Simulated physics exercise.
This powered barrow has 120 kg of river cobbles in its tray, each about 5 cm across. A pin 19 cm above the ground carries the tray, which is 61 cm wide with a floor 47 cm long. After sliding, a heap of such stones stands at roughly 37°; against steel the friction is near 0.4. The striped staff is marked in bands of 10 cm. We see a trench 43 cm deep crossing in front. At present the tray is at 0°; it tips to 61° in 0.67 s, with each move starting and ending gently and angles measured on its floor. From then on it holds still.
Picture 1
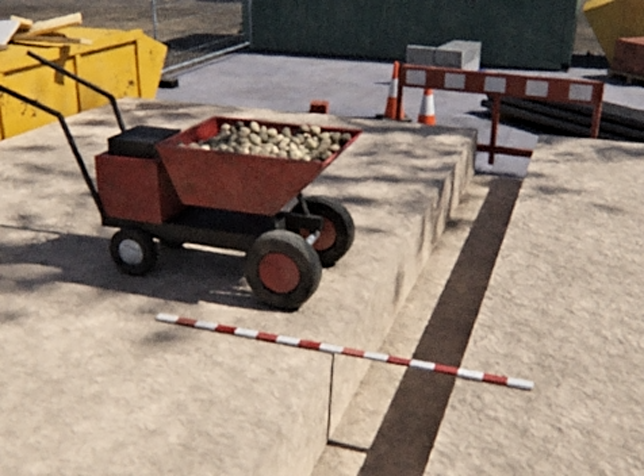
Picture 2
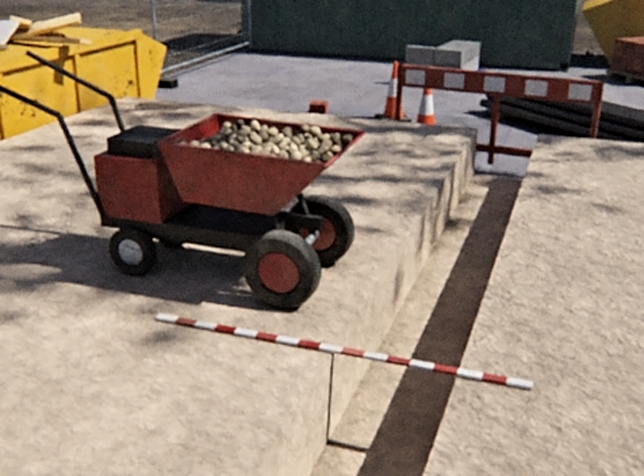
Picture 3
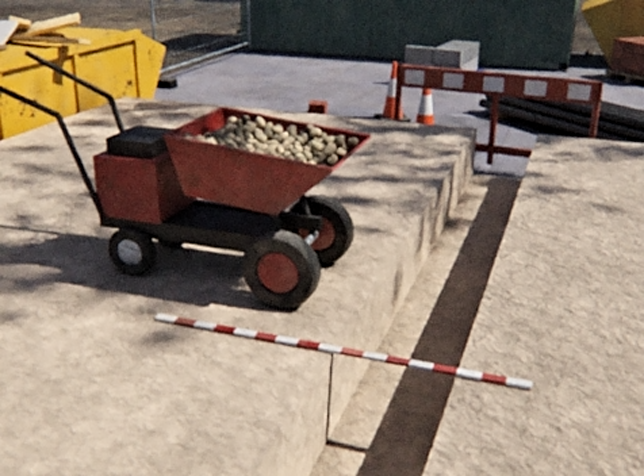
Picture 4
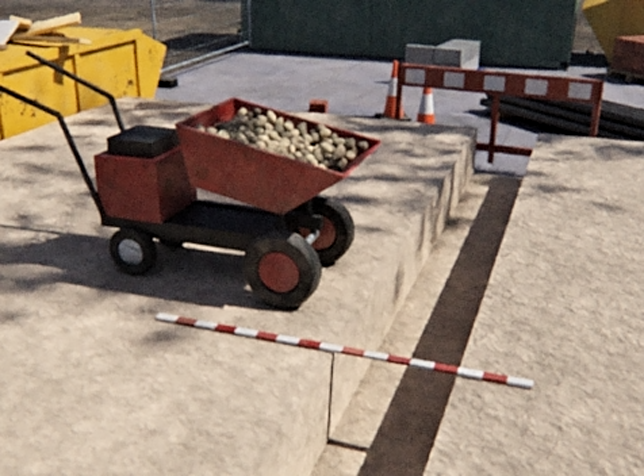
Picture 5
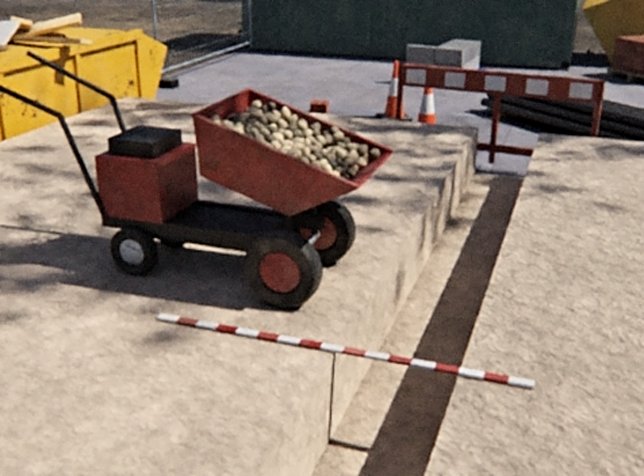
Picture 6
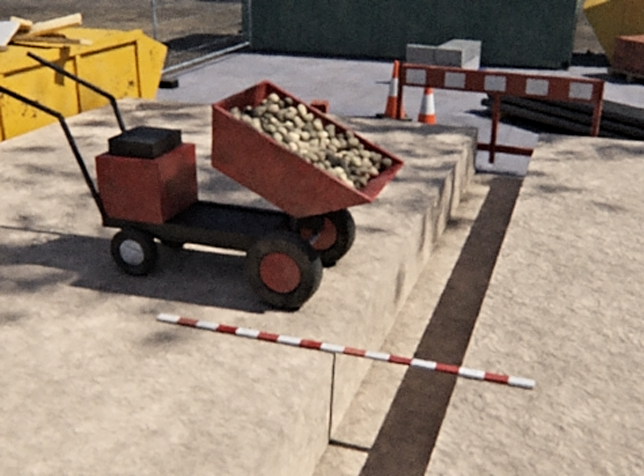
A red powered barrow stands still while its tray of cobbles tilts toward the right.
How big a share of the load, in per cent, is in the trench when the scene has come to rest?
A share of about 76 percent.
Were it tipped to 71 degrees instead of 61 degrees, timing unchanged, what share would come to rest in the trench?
In that case some 75 per cent.
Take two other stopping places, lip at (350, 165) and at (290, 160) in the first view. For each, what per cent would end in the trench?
About 50 and 95 per cent.
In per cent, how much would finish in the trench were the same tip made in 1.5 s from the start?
It would be near 90 per cent.
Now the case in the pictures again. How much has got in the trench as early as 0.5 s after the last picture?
Around 20 per cent of it.
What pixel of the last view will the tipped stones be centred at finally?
(453, 369).
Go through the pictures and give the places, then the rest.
In the first picture, the tray is at 0°, its lip at (323, 165); the top of the load is at (301, 134).
The second picture shows lip at (326, 166), floor tilted 1°, highest stones at (284, 134).
The third picture shows lip at (333, 170), floor tilted 5°, highest stones at (262, 127).
In the fourth picture, the tray is at 11°, its lip at (344, 177); the top of the load is at (249, 118).
The fifth picture shows lip at (358, 188), floor tilted 18°, highest stones at (253, 113).
The sixth picture shows lip at (371, 201), floor tilted 26°, highest stones at (268, 106).
Then, 0.2 s after the last picture the floor is at 51°, 100 % in the tray; the foremost stones are at (399, 223).
Then, 0.5 s after the last picture the floor is at 61°, 82 % in the tray, 18 % in the trench; the foremost stones are at (475, 285).
Then, 0.8 s after the last picture the floor is at 61°, 35 % in the tray, 41 % in the trench, 24 % past the trench; the foremost stones are at (588, 315).
Then, 2.8 s after the last picture the floor is at 61°, 0 % in the tray, 76 % in the trench, 24 % past the trench; the foremost stones are past the picture's edge.
